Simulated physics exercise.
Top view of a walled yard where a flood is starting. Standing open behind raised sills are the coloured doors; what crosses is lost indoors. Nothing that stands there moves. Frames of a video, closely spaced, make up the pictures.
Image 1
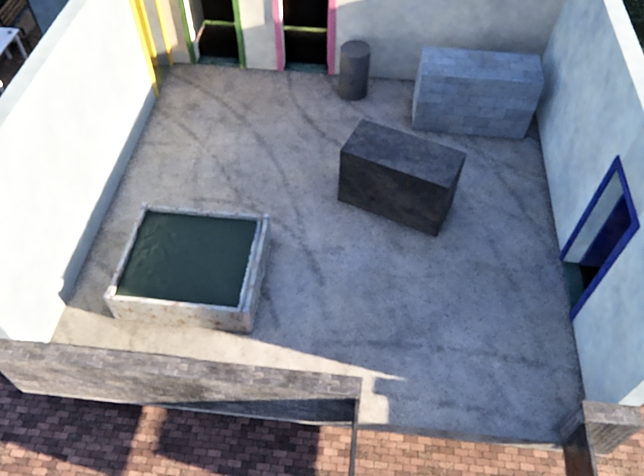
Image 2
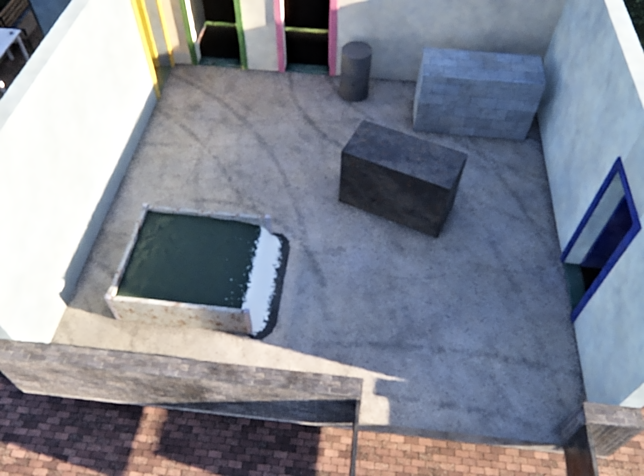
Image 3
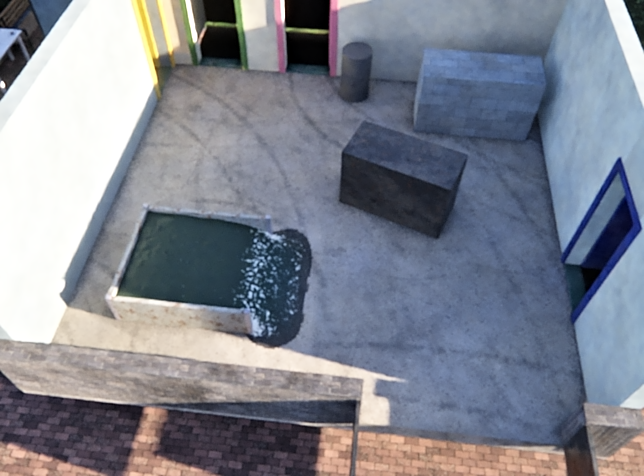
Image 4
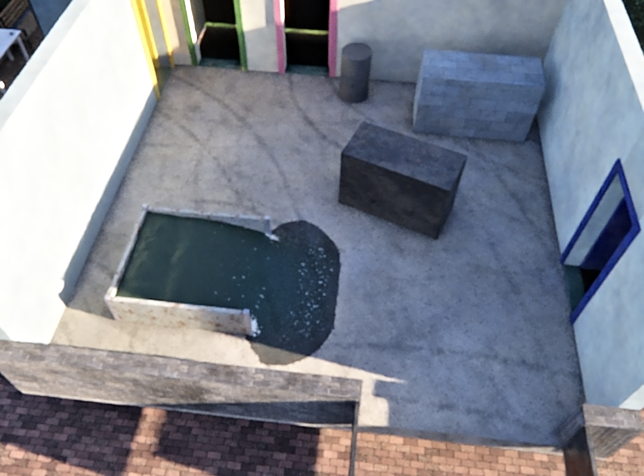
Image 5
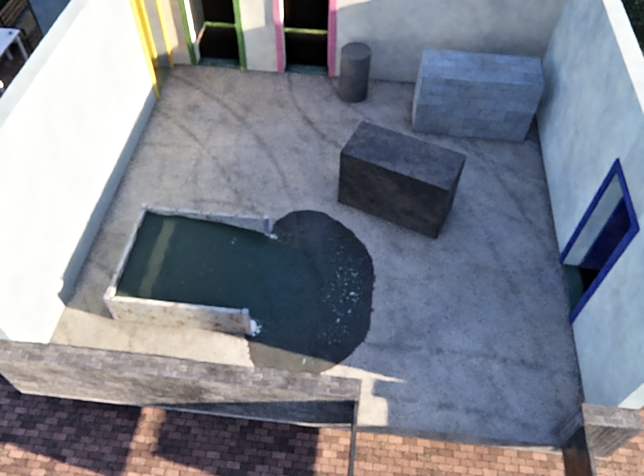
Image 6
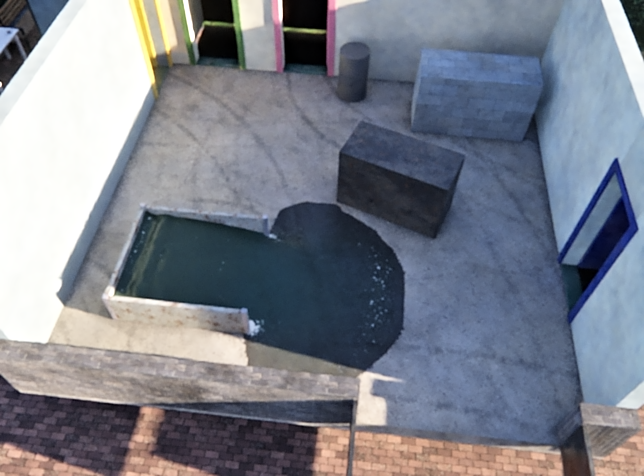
A stone tank's right side opens and dark water pours out, spreading rightward across the walled yard.
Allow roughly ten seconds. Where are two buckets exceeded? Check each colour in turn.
One by one: I expect the yellow door to let through an acceptable amount, I expect the blue door to let through too much, I expect the green door to let through an acceptable amount, I expect the pink door to let through an acceptable amount.
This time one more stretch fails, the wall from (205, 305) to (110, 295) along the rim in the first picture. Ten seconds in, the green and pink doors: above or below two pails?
Green door: Exceeds the limit; pink door: Falls short.
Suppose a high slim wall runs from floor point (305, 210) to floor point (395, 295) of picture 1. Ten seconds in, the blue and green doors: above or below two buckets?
First blue door misses the mark, then green door misses the mark.
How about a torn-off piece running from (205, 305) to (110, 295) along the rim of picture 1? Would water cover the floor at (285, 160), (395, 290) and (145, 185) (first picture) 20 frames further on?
Taken in turn they're unwetted, swamped and swamped.
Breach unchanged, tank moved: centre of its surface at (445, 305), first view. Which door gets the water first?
Blue one.
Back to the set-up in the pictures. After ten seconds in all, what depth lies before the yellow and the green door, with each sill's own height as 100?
In order: Roughly 0 and 0 in a hundred.
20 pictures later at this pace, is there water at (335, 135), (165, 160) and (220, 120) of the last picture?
Result, in the order given: Not wetted / not wetted / not wetted.
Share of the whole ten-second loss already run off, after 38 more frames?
Close to 70 per cent, I'd say.
A moment on, water covers 25 % of the floor; the yellow door not reached, the blue door not reached, the green door not reached, the pink door not reached.
Next, water covers 35 % of the floor; the yellow door not reached, the blue door under two buckets in, the green door not reached, the pink door not reached.
Then, water covers 35 % of the floor; the yellow door not reached, the blue door far over two buckets in, the green door not reached, the pink door not reached.
Later, water covers 40 % of the floor; the yellow door not reached, the blue door far over two buckets in, the green door not reached, the pink door not reached.
In the end, water covers 45 % of the floor; the yellow door not reached, the blue door far over two buckets in, the green door not reached, the pink door not reached.
